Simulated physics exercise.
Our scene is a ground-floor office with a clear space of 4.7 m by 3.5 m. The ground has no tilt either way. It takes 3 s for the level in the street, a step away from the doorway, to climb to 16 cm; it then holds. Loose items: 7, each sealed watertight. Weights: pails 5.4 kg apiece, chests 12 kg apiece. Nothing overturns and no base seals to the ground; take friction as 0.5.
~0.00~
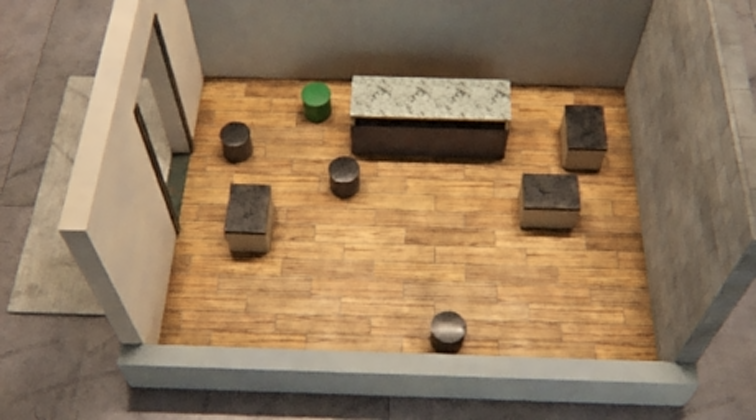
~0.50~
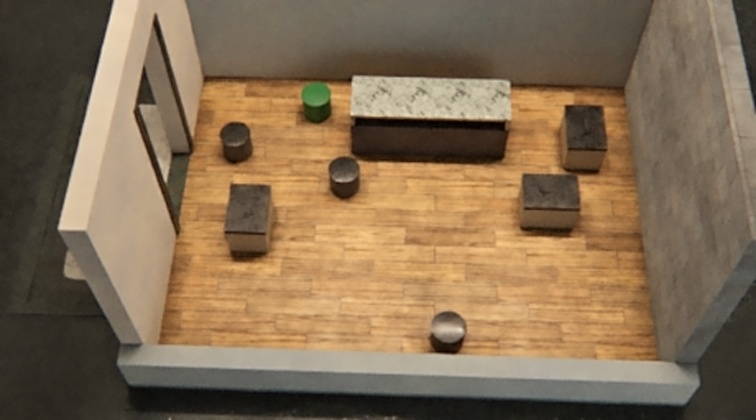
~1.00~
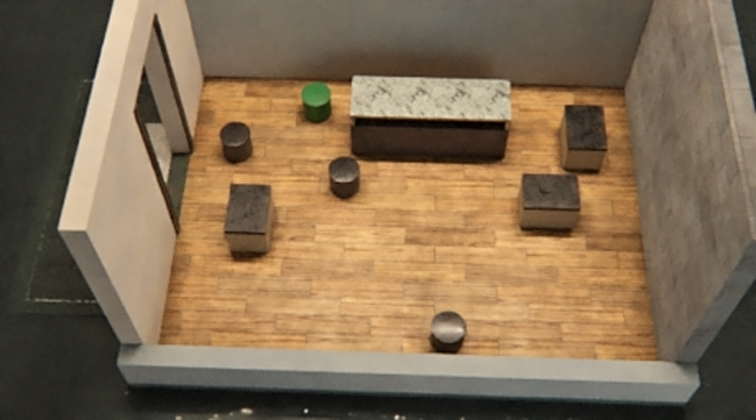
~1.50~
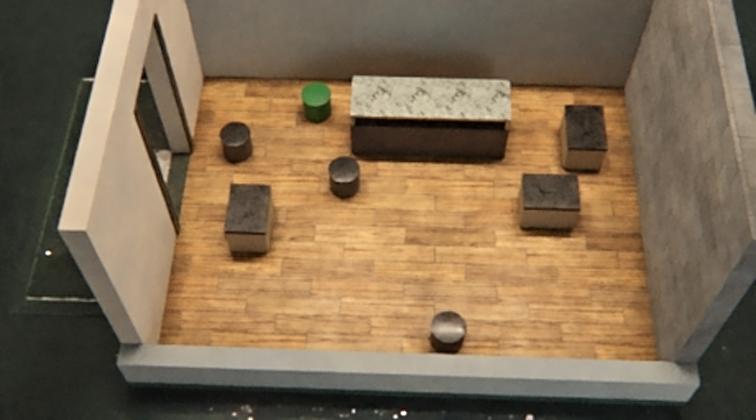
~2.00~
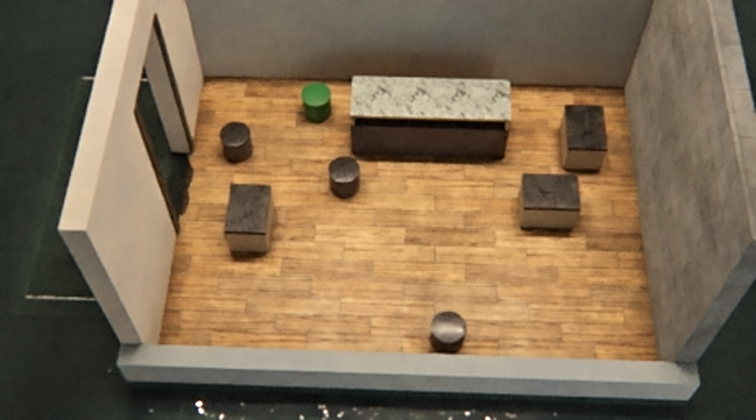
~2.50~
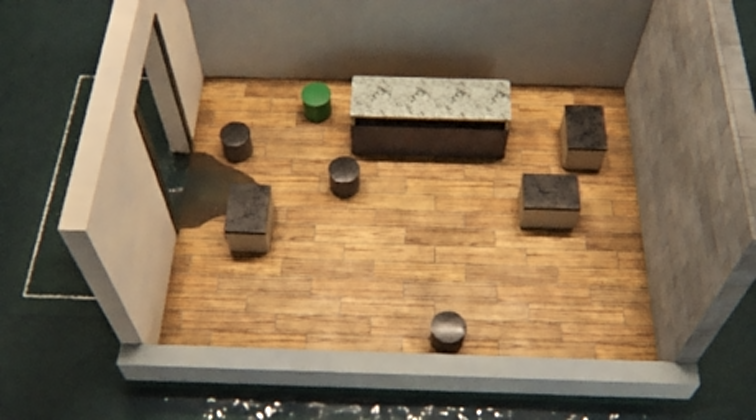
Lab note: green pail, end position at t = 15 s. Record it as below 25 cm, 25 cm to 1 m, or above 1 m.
Looks like it will keep its position.
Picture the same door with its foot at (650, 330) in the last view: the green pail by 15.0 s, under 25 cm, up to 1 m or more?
Green pail: Long trip.
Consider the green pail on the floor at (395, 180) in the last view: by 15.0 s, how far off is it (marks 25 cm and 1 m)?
Result: It drifts a great deal.
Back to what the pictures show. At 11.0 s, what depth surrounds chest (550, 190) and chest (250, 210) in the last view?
I'd put it at 6 cm and 4 cm respectively.
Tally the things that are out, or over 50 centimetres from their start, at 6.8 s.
2 in all.
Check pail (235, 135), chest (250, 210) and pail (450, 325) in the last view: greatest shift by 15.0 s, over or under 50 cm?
First smaller, then greater, then greater.
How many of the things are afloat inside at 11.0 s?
1 at that moment.
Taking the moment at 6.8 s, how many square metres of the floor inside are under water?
At that time the wet patch spans about 13 m2.
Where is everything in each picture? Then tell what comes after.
The green pail at (316, 94), on the bottom; water covers 0.0 m2; 0 of 7 have shifted, in the first picture.
The green pail at (316, 94) rests on the ground; water covers 0.0 m2; 0 of 7 have shifted, in the second picture.
The green pail at (316, 94) rests on the ground; water covers 0.0 m2; 0 of 7 have shifted, in the third picture.
The green pail at (316, 94) rests on the ground; 0.0 m2 under water; 0 of 7 have shifted, in the fourth picture.
The green pail at (316, 94) rests on the ground; water covers 0.0 m2; 0 of 7 have shifted, in the fifth picture.
The green pail at (316, 94) rests on the ground; water covers 0.4 m2; 0 of 7 have shifted, in the sixth picture.
After 3.5 s the green pail is near (316, 94), 0.0 m from its start, aground; 0 afloat.
After 6.8 s the green pail is near (316, 94), 0.0 m from its start, aground; 0 afloat.
After 11.0 s the green pail is near (316, 94), 0.0 m from its start, aground; 1 afloat.
After 15.0 s the green pail is near (310, 96), 0.1 m from its start, afloat; 6 afloat.
